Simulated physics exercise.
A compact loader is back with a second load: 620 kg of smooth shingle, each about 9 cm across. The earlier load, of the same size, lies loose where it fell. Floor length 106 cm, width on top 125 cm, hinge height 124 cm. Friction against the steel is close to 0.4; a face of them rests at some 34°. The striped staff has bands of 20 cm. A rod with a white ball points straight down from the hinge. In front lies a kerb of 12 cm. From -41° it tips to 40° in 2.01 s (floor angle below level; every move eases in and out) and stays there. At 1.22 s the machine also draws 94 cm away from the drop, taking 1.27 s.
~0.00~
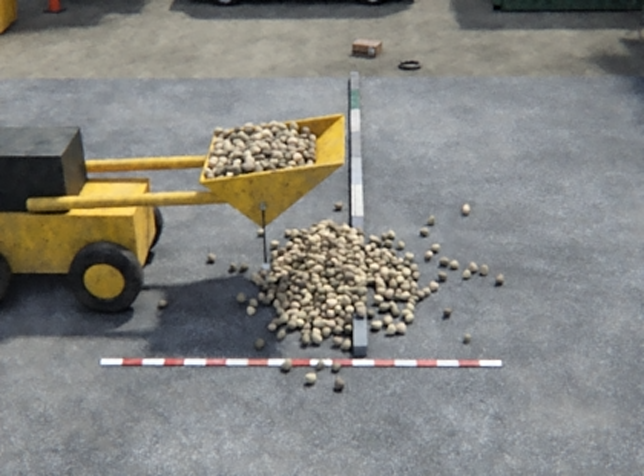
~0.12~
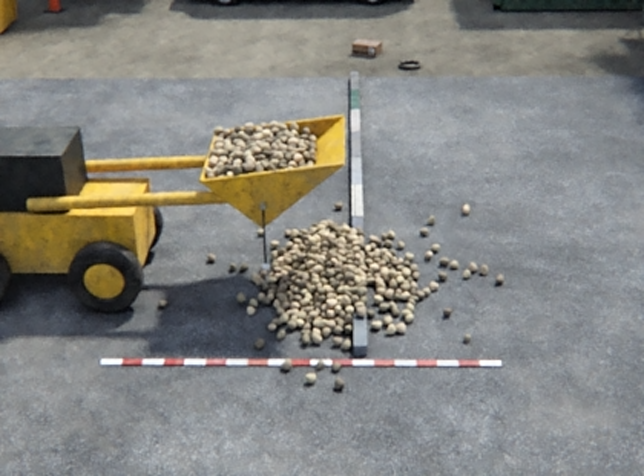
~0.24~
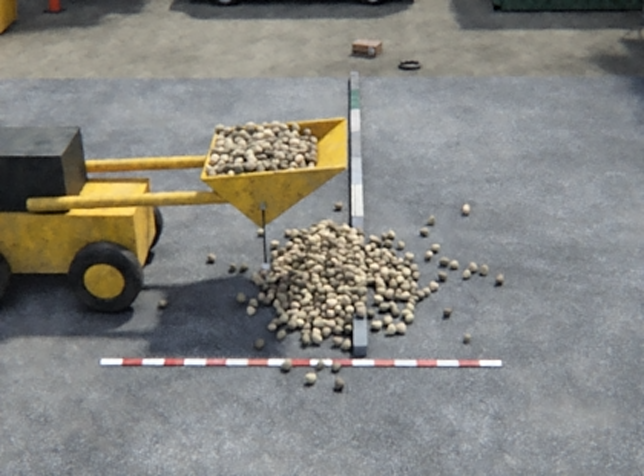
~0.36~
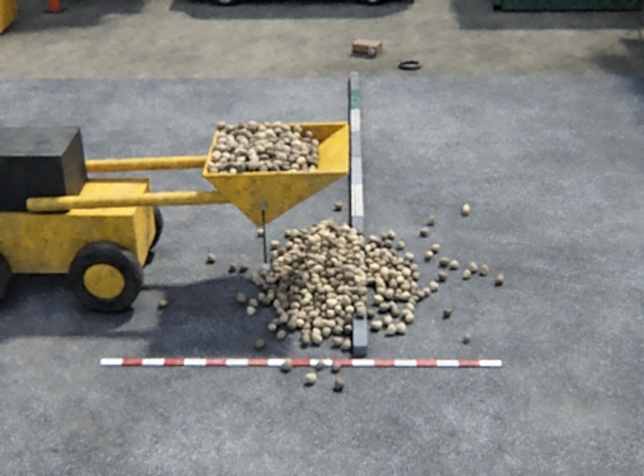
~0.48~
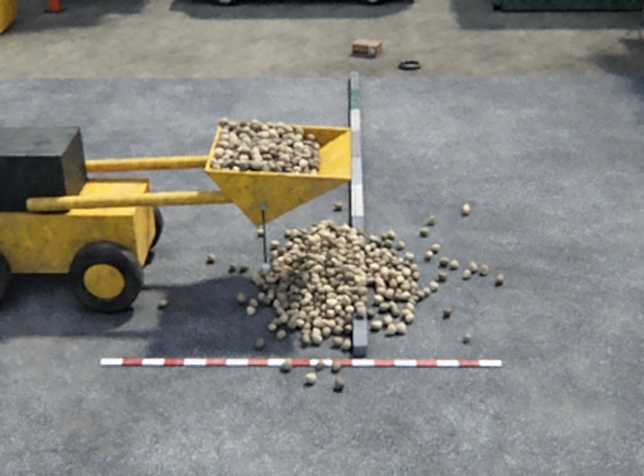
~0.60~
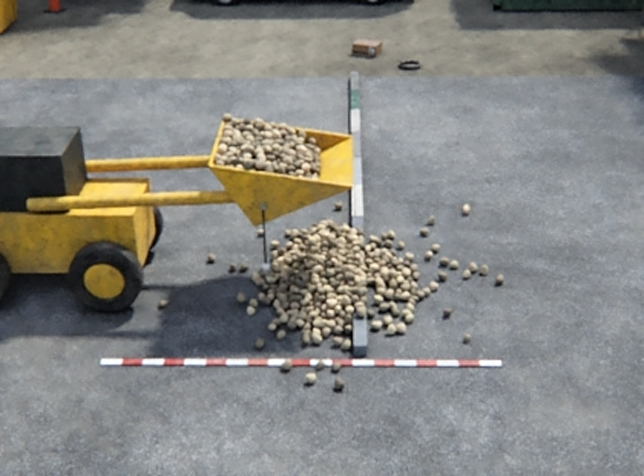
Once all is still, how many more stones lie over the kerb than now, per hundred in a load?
About 23 per cent.
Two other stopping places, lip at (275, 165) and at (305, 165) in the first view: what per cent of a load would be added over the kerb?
Near 0 per cent from the first place, 5 from the second.
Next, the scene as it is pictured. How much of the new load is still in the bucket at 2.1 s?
Roughly 5 per cent is still inside.
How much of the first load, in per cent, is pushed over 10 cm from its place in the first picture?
Roughly 15 per cent of them.
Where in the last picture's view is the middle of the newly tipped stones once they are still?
Around (310, 267).
After 1.5 s the floor is at 27°; in per cent of one load, 88 in the bucket, 97 on this side of the kerb, 16 over the kerb; the foremost stones are at (472, 261).
After 2.1 s the floor is at 40°; in per cent of one load, 6 in the bucket, 161 on this side of the kerb, 34 over the kerb; the foremost stones are at (472, 261).
After 2.9 s the floor is at 40°; in per cent of one load, 0 in the bucket, 162 on this side of the kerb, 39 over the kerb; the foremost stones are at (477, 250).
After 5.8 s the floor is at 40°; in per cent of one load, 0 in the bucket, 162 on this side of the kerb, 39 over the kerb; the foremost stones are at (477, 250). Net gain over the kerb, 23.
